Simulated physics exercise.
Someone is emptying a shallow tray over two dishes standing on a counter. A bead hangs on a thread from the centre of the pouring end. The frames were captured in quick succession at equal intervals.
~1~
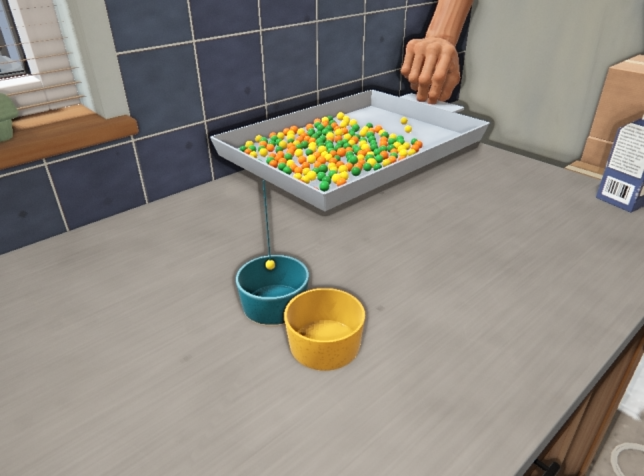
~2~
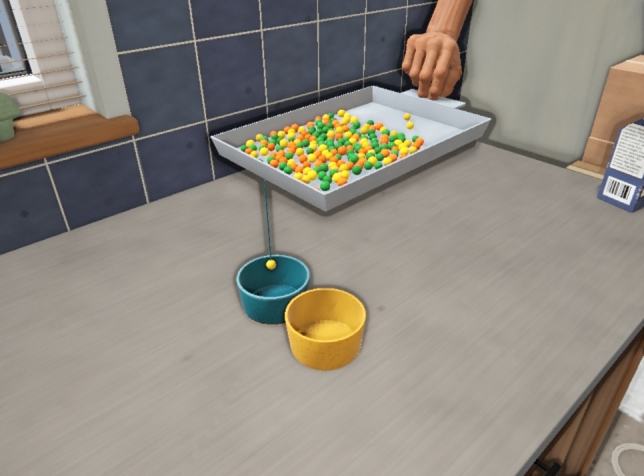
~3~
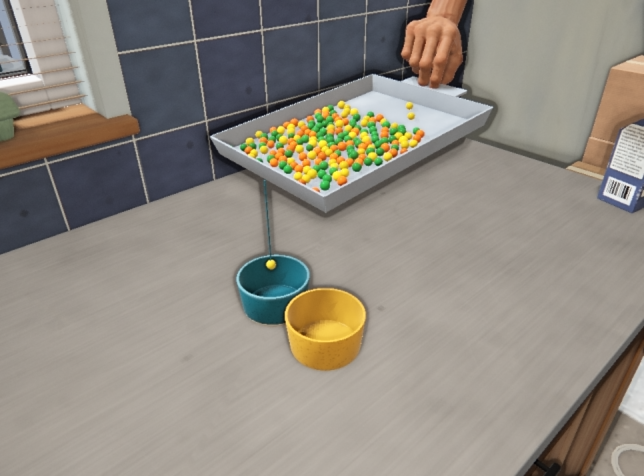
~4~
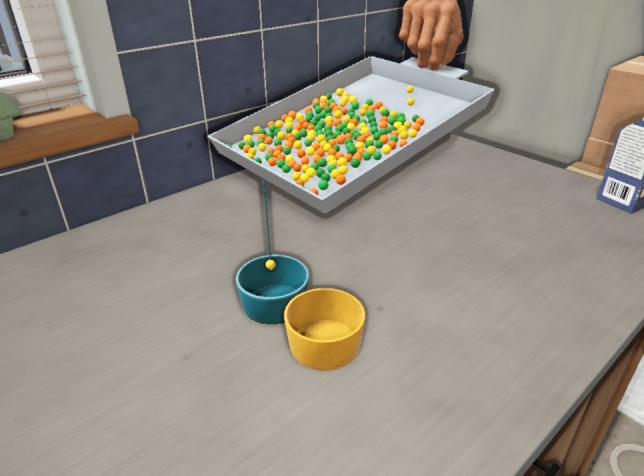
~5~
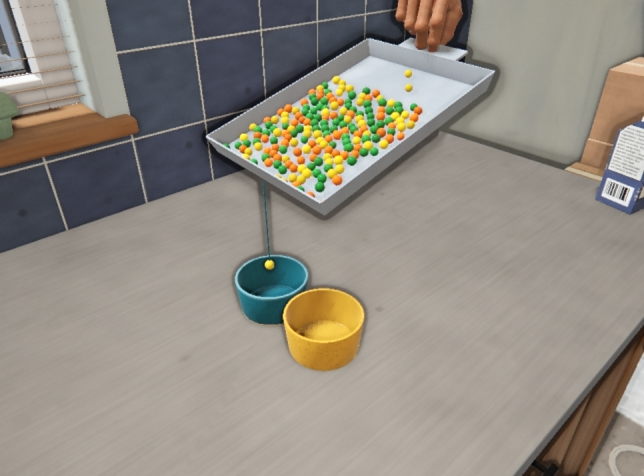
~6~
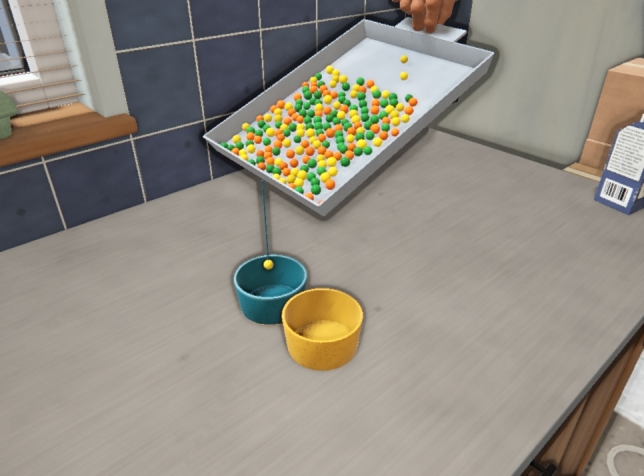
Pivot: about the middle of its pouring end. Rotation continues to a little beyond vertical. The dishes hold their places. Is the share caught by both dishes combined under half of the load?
Yes, it is below half.
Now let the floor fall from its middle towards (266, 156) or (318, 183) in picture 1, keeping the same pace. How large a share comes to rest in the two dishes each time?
In order, some 0 % and some 50 %.
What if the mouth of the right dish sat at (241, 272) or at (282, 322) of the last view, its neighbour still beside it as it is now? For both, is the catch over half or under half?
First under half, then above a half.
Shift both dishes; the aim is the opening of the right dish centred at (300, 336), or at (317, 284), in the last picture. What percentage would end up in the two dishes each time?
70 and 0 %.
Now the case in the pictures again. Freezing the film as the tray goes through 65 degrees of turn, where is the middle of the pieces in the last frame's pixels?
The load's middle is around (277, 166).
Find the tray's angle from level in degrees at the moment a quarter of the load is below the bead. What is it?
Somewhere around 95 degrees.
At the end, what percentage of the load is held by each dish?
Left dish: 0 per cent; right dish: 10 per cent.
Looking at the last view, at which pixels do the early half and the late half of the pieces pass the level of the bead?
First around (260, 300), afterwards around (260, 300).
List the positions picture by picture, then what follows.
Corners of the pouring end (217, 137) and (325, 190), level; middle of the load (330, 147), round plastic beads; left dish (245, 304); right dish (295, 346); bead on its thread (270, 265), in the first frame.
Corners of the pouring end (218, 137) and (325, 190), level; middle of the load (331, 146), in the second frame.
Corners of the pouring end (217, 136) and (324, 192), tipped barely, lowest at the right corner; middle of the load (331, 141), in the third frame.
Corners of the pouring end (215, 136) and (323, 194), tipped a little, lowest at the right corner; middle of the load (329, 134), in the fourth frame.
Corners of the pouring end (212, 135) and (321, 197), tipped clearly, lowest at the right corner; middle of the load (325, 129), in the fifth frame.
Corners of the pouring end (210, 135) and (319, 200), tipped clearly, lowest at the right corner; middle of the load (319, 127), almost all on the move; left dish (243, 303); right dish (293, 346), in the sixth frame.
Just after the last frame, tray tipped steeply; almost all on the tray; about a tenth in the air.
A moment on, tray tipped past a quarter turn; about a tenth on the tray; about a tenth in the right dish; roughly half outside both; roughly a quarter in the air.
Further on, tray tipped past a quarter turn; about a tenth in the right dish; just a few in the left dish; the larger part outside both.
When it is over, tray tipped past a quarter turn; about a tenth in the right dish; just a few in the left dish; the larger part outside both.
